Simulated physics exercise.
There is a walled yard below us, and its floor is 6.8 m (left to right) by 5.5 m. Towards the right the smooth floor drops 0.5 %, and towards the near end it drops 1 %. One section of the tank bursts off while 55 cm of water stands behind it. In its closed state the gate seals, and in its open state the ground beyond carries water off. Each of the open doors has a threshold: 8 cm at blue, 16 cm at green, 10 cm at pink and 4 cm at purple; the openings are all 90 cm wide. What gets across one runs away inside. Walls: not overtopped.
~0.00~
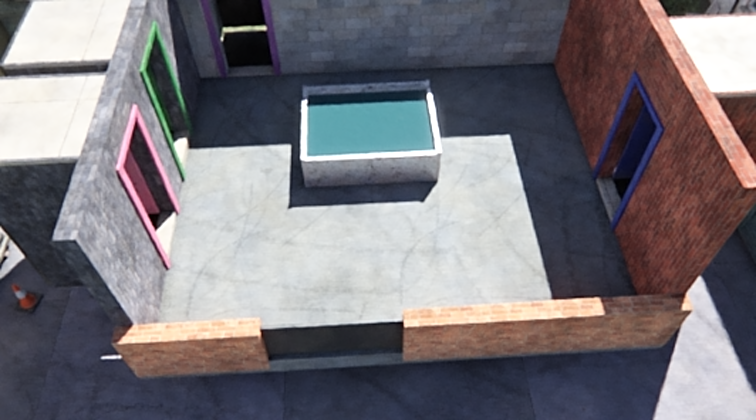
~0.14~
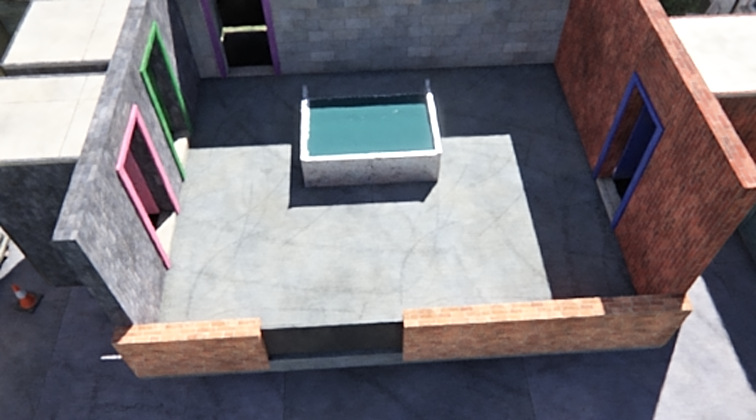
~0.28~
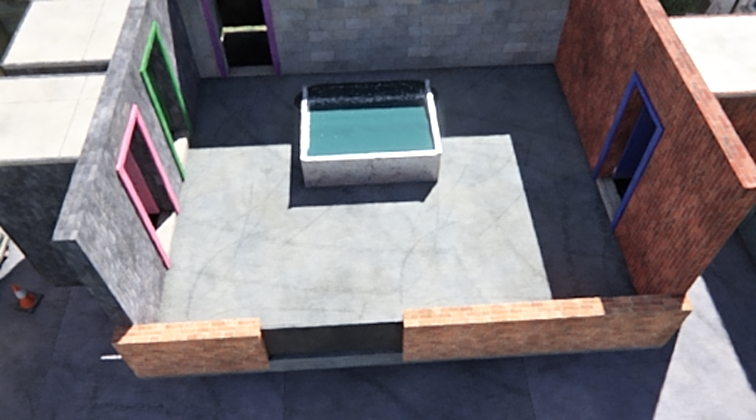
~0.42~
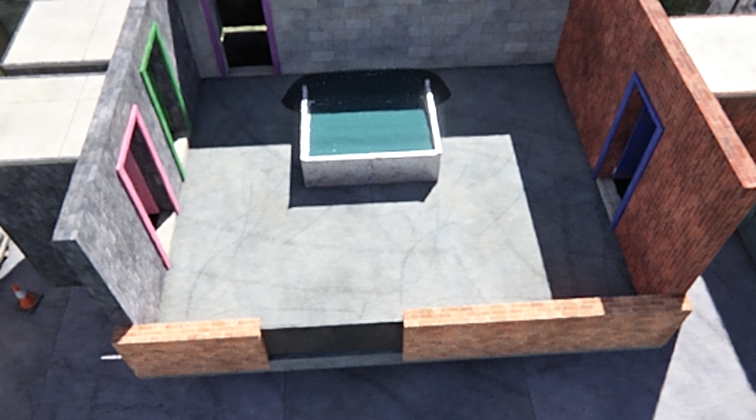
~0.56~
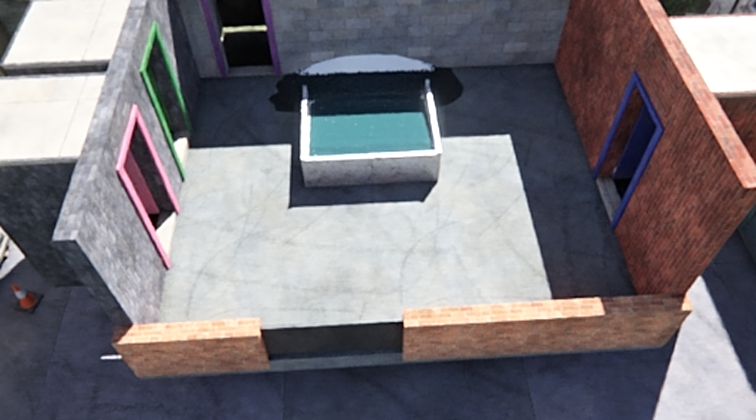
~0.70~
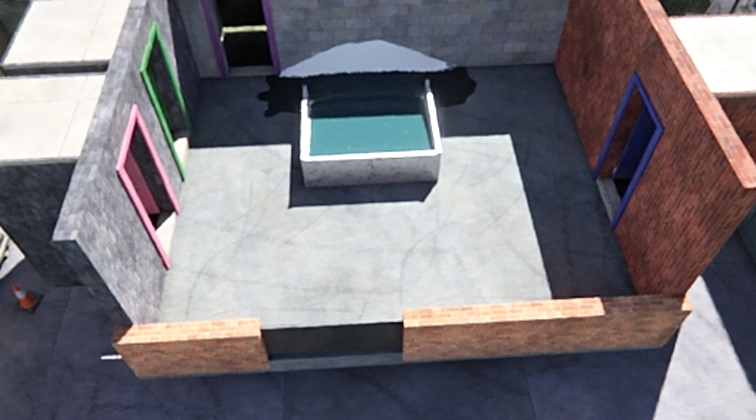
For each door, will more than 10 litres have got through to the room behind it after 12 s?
Blue door: The total remains smaller than the cap. Green door: The total remains smaller than the cap. Pink door: The total remains smaller than the cap. Purple door: The total grows larger than the cap.
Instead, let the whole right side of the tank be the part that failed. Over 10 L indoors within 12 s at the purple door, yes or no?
Well, at purple it would be too little.
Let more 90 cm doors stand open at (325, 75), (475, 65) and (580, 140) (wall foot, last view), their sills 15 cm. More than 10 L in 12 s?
First doorway gets there, second falls short, third falls short.
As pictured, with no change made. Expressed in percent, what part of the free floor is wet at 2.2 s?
Around 30 per cent wet.
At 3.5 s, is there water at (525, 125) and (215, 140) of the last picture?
Soaked, soaked.
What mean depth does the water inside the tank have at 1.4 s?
Around 25 cm on average.
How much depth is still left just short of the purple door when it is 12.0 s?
I'd put it at around 2.5 cm deep.
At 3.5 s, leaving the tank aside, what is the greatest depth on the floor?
20 cm or so.
After 1.4 s water covers 15 % of the floor and is deepest (40 cm) near (363, 76); blue door not reached, green door not reached, pink door not reached, purple door 10 cm at the sill, 1 L in.
After 2.2 s water covers 30 % of the floor and is deepest (28 cm) near (551, 68); blue door not reached, green door 5 cm at the sill, 0 L in, pink door not reached, purple door 10 cm at the sill, 12 L in.
After 3.5 s water covers 45 % of the floor and is deepest (20 cm) near (556, 80); blue door 6 cm at the sill, 0 L in, green door 11 cm at the sill, 0 L in, pink door 4 cm at the sill, 0 L in, purple door 9 cm at the sill, 28 L in.
After 7.0 s water covers 85 % of the floor and is deepest (14 cm) near (408, 336); blue door 4 cm at the sill, 0 L in, green door 4 cm at the sill, 0 L in, pink door 2 cm at the sill, 0 L in, purple door 6 cm at the sill, 57 L in.
After 12.0 s water covers 95 % of the floor and is deepest (12 cm) near (642, 322); blue door 5 cm at the sill, 0 L in, green door 2 cm at the sill, 0 L in, pink door 2 cm at the sill, 0 L in, purple door 2 cm at the sill, 61 L in.
